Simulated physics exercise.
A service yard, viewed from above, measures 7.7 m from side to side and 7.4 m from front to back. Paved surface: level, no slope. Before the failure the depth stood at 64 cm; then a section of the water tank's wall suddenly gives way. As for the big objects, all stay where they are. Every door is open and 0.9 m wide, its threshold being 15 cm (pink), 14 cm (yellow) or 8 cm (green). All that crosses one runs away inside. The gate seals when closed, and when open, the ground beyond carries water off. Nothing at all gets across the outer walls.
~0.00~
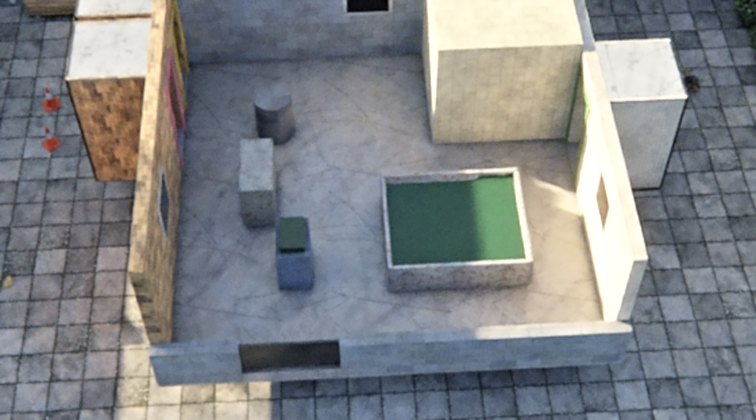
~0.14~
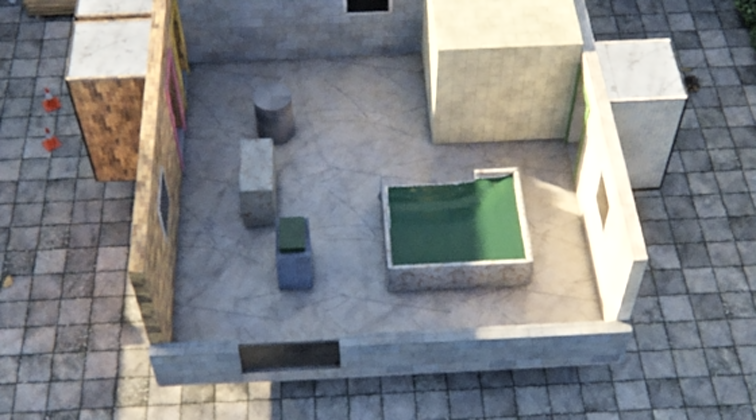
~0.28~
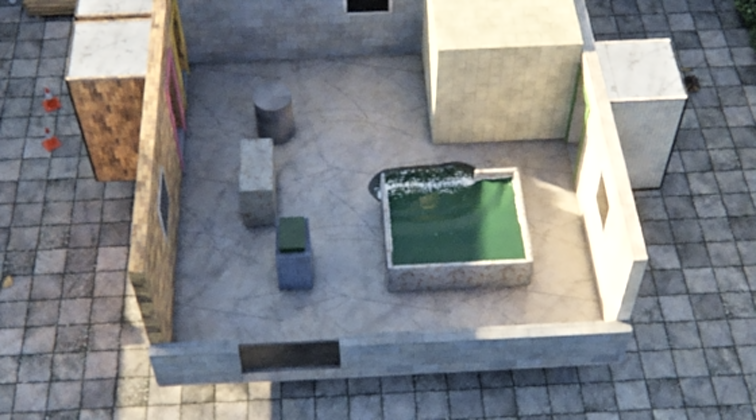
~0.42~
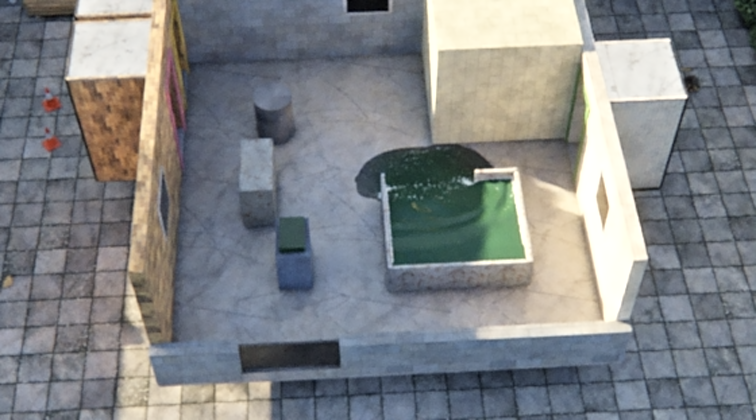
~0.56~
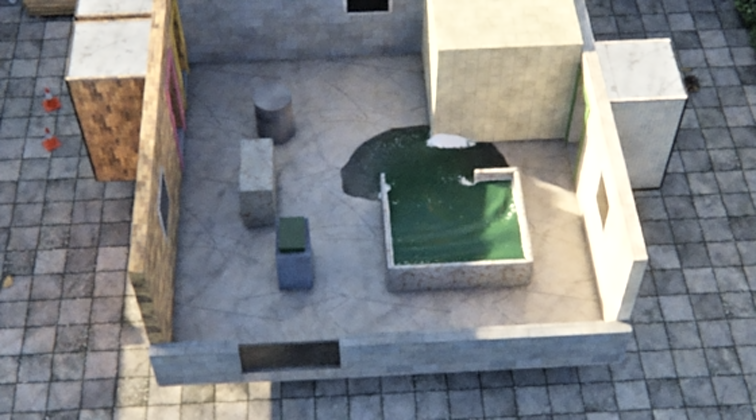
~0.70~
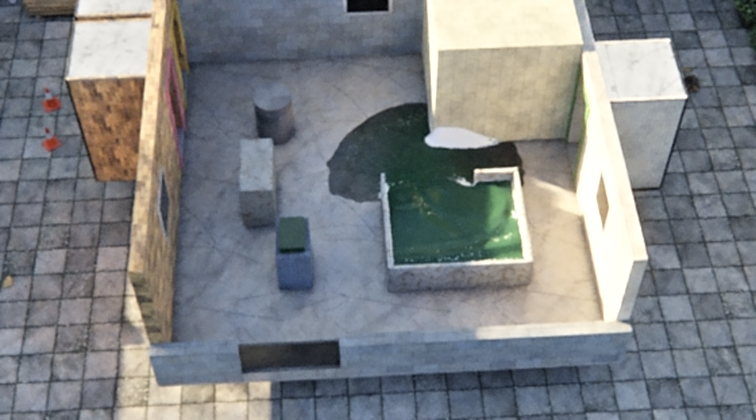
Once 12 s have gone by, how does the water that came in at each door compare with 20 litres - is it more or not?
At the pink door it is not more; at the yellow door it is more; at the green door it is more.
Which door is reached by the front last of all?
The pink one.
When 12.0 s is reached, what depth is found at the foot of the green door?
I'd put it at around 5.0 cm deep.
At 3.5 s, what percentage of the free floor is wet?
Roughly 50 percent.
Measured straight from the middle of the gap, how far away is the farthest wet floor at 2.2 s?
About 5.2 m out.
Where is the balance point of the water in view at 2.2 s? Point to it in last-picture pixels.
I'd put it close to (421, 177).
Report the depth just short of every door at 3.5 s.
Depths in cm: Pink 1, yellow 27, green 17.
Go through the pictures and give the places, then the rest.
The first picture shows still water, 64 cm deep, in the water tank at (455, 219).
In the second picture, the front is at (473, 189), 0.9 m from the gap at (429, 192); 0.3 m2 of floor is under water; 64 cm left at the back of the water tank.
In the third picture, water pours out at (429, 193) and has run 1.1 m, to (374, 186); deepest outside 32 cm, 64 cm at the water tank's back.
In the fourth picture, water pours out at (429, 193) and has run 1.4 m, to (471, 153); deepest outside 32 cm, 64 cm at the water tank's back.
In the fifth picture, water pours out at (429, 193) and has run 1.8 m, to (394, 132); deepest outside 33 cm, 61 cm at the water tank's back.
In the sixth picture, the front is at (403, 107), 2.4 m from the gap at (429, 193); 5.1 m2 of floor is under water; 54 cm left at the back of the water tank.
After 1.4 s water covers 25 % of the floor and is deepest (42 cm) near (437, 148); pink door not reached, yellow door not reached, green door not reached.
After 2.2 s water covers 35 % of the floor and is deepest (36 cm) near (437, 148); pink door not reached, yellow door not reached, green door 21 cm at the sill, 33 L in.
After 3.5 s water covers 50 % of the floor and is deepest (34 cm) near (198, 62); pink door 1 cm at the sill, 0 L in, yellow door 27 cm at the sill, 11 L in, green door 17 cm at the sill, 101 L in.
After 7.0 s water covers 80 % of the floor and is deepest (16 cm) near (189, 69); pink door 11 cm at the sill, 0 L in, yellow door 15 cm at the sill, 122 L in, green door 8 cm at the sill, 156 L in.
After 12.0 s water covers 100 % of the floor and is deepest (12 cm) near (171, 365); pink door 6 cm at the sill, 0 L in, yellow door 8 cm at the sill, 125 L in, green door 5 cm at the sill, 157 L in.
